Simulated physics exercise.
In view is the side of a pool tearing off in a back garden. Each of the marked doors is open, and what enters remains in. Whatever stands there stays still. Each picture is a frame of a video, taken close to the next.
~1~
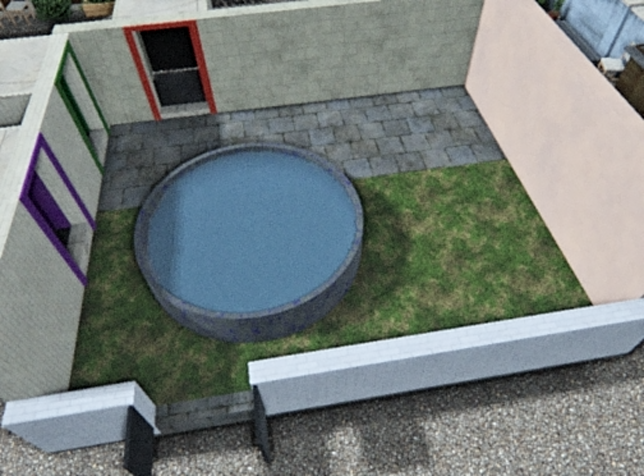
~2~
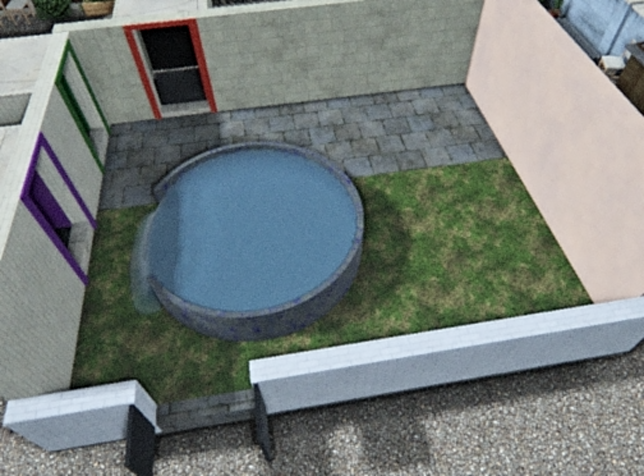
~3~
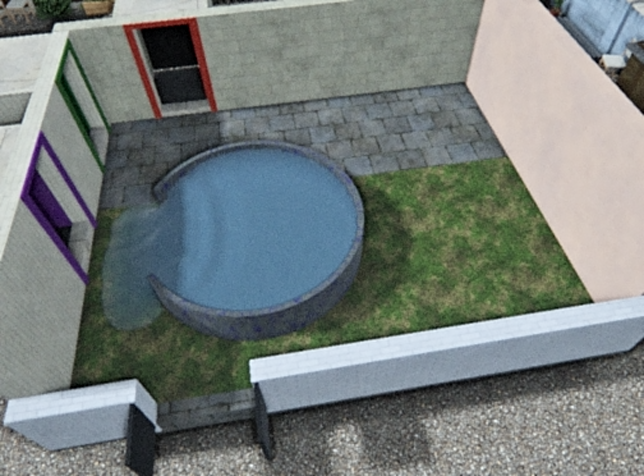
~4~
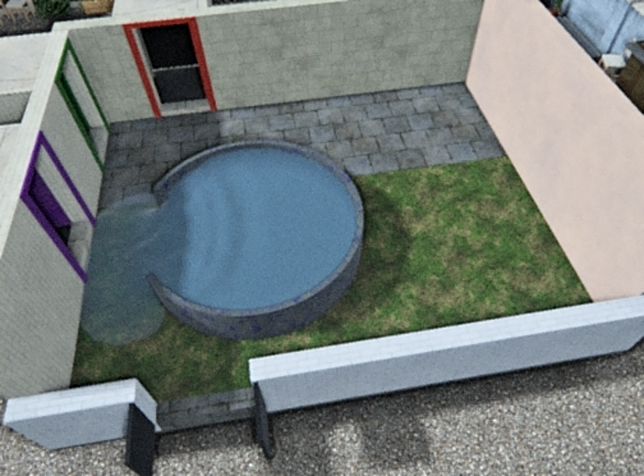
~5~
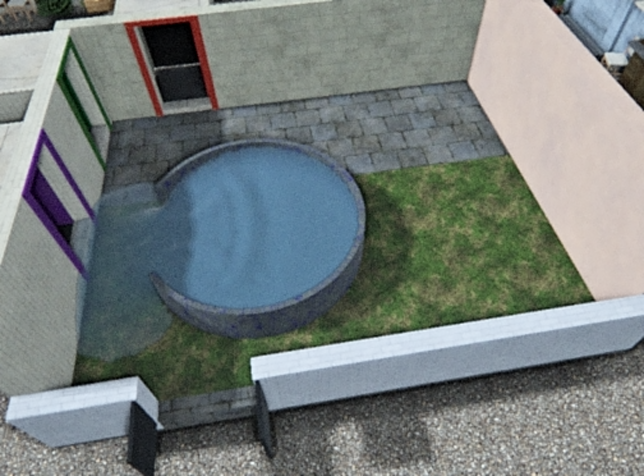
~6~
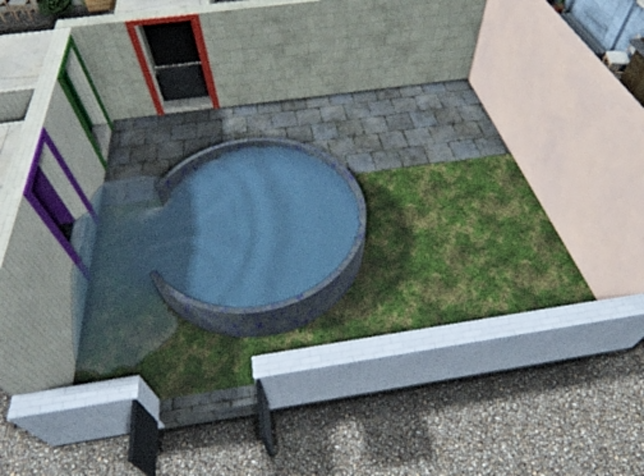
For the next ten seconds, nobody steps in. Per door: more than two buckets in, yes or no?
Red door yes, green door no, purple door yes.
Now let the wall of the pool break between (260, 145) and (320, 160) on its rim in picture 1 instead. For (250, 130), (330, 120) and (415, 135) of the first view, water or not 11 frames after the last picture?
Taking the three spots as listed, they end up inundated, inundated and inundated.
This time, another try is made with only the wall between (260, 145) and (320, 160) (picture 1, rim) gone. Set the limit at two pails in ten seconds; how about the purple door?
Note: Purple door admits less.
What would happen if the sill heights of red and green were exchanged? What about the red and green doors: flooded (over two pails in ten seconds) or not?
In short: The red door keeps below it, the green door lets more in.
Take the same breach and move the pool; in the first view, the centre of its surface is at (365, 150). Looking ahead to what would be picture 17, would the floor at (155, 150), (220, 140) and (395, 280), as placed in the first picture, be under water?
I'd call them watered, watered and still dry, in the order asked.
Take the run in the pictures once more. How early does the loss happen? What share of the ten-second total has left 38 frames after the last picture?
Share gone by then: About 75 %.
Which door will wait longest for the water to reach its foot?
Going by the pictures, I'd say the door marked red.
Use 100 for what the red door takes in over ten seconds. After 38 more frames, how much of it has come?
Working it through, I arrive at 85 %.
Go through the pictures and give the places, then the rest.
In the first picture, still water in the round pool at (250, 222).
In the second picture, the front is at a hidden place, out from the gap at (151, 253).
In the third picture, the front is at (137, 208), out from the gap at (151, 253).
In the fourth picture, the front is at (118, 204), out from the gap at (151, 252).
In the fifth picture, water pours out at (153, 251) and has run to (101, 199).
In the sixth picture, the front is at (104, 185), out from the gap at (154, 250).
A moment on, water covers 15 % of the floor; the red door not reached, the green door wet at the sill, nothing in, the purple door over two buckets in.
Next, water covers 30 % of the floor; the red door wet at the sill, nothing in, the green door wet at the sill, nothing in, the purple door far over two buckets in.
Then, water covers 45 % of the floor; the red door under two buckets in, the green door wet at the sill, nothing in, the purple door far over two buckets in.
Later, water covers 85 % of the floor; the red door over two buckets in, the green door under two buckets in, the purple door far over two buckets in.
In the end, water covers 100 % of the floor; the red door over two buckets in, the green door under two buckets in, the purple door far over two buckets in.
